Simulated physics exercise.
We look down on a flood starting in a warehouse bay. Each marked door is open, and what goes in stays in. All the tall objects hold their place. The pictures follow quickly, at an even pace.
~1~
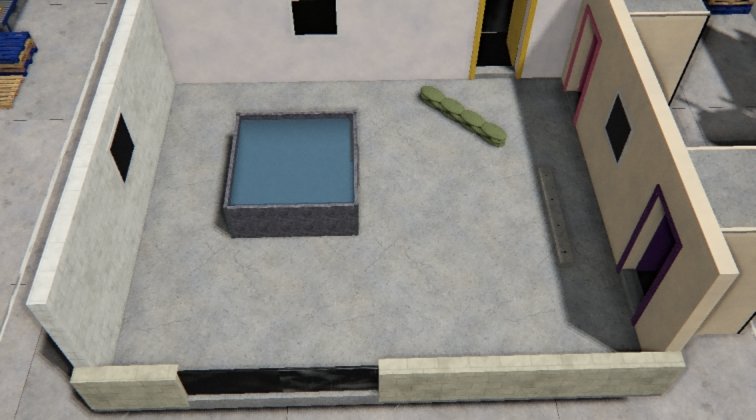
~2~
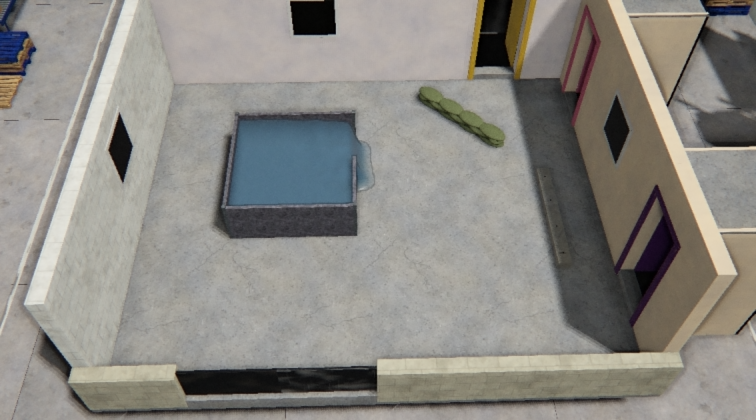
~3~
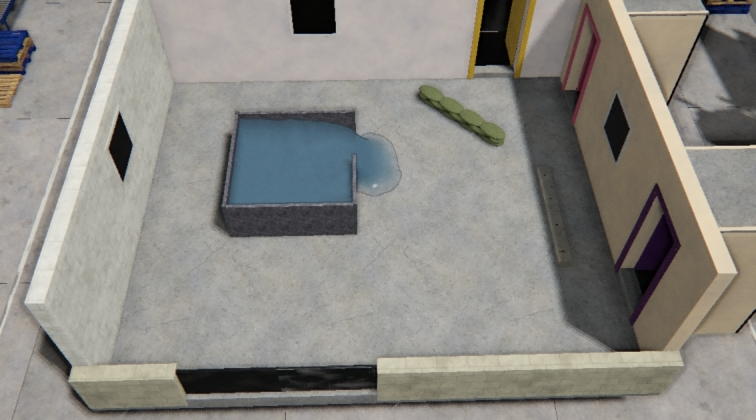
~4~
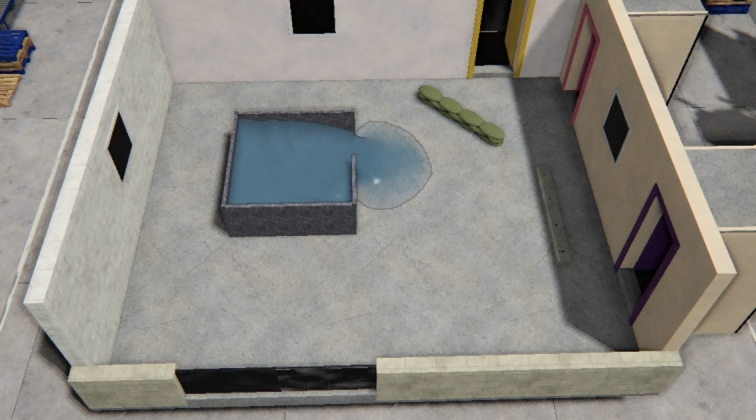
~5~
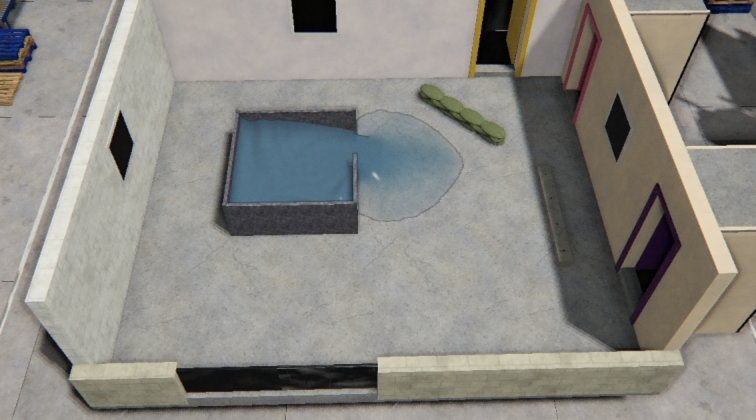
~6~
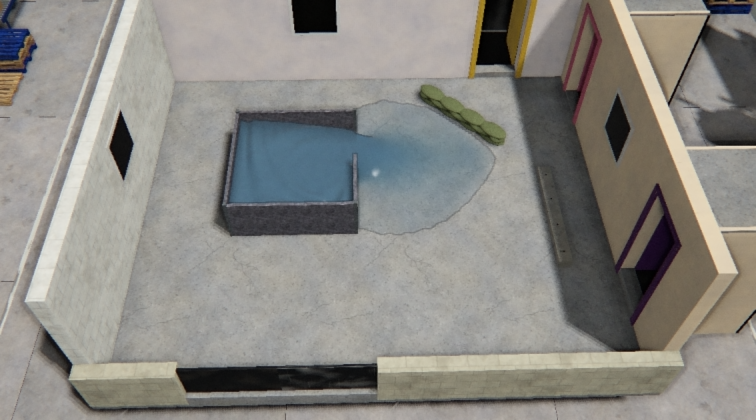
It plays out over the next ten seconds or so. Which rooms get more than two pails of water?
One by one: The yellow door admits no more than that; the purple door admits no more than that; the pink door lets in a lot.
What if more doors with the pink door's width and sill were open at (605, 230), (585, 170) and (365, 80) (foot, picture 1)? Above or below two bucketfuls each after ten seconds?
In that order: Passes that mark, passes that mark, passes that mark.
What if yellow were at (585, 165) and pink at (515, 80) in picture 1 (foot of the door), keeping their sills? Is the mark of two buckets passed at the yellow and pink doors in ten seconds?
One by one: Yellow door goes over, pink door lets more in.
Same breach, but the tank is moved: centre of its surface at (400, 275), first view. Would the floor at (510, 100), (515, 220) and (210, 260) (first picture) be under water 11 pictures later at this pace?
In turn: Under water, wet, dry.
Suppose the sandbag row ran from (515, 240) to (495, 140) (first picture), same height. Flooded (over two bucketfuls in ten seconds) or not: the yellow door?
Then: Yellow door lets more in.
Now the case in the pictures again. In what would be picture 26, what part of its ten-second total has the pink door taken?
Near 0 in a hundred.
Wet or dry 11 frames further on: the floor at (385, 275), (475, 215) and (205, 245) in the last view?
One after the other: No water, awash, free of water.
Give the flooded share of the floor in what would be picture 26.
I make it 45 per cent.
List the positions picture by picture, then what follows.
In the first picture, the water tank at (294, 160) is whole and still.
In the second picture, the front is at (365, 188), out from the gap at (353, 154).
In the third picture, water pours out at (353, 155) and has run to (393, 184).
In the fourth picture, water pours out at (352, 156) and has run to (426, 173).
In the fifth picture, the front is at (458, 167), out from the gap at (354, 155).
In the sixth picture, the front is at (490, 156), out from the gap at (354, 155).
A moment on, water covers 20 % of the floor; the yellow door not reached, the purple door not reached, the pink door not reached.
Next, water covers 30 % of the floor; the yellow door not reached, the purple door not reached, the pink door wet at the sill, nothing in.
Then, water covers 45 % of the floor; the yellow door wet at the sill, nothing in, the purple door wet at the sill, nothing in, the pink door wet at the sill, nothing in.
Later, water covers 70 % of the floor; the yellow door wet at the sill, nothing in, the purple door wet at the sill, nothing in, the pink door under two buckets in.
In the end, water covers 95 % of the floor; the yellow door wet at the sill, nothing in, the purple door wet at the sill, nothing in, the pink door over two buckets in.
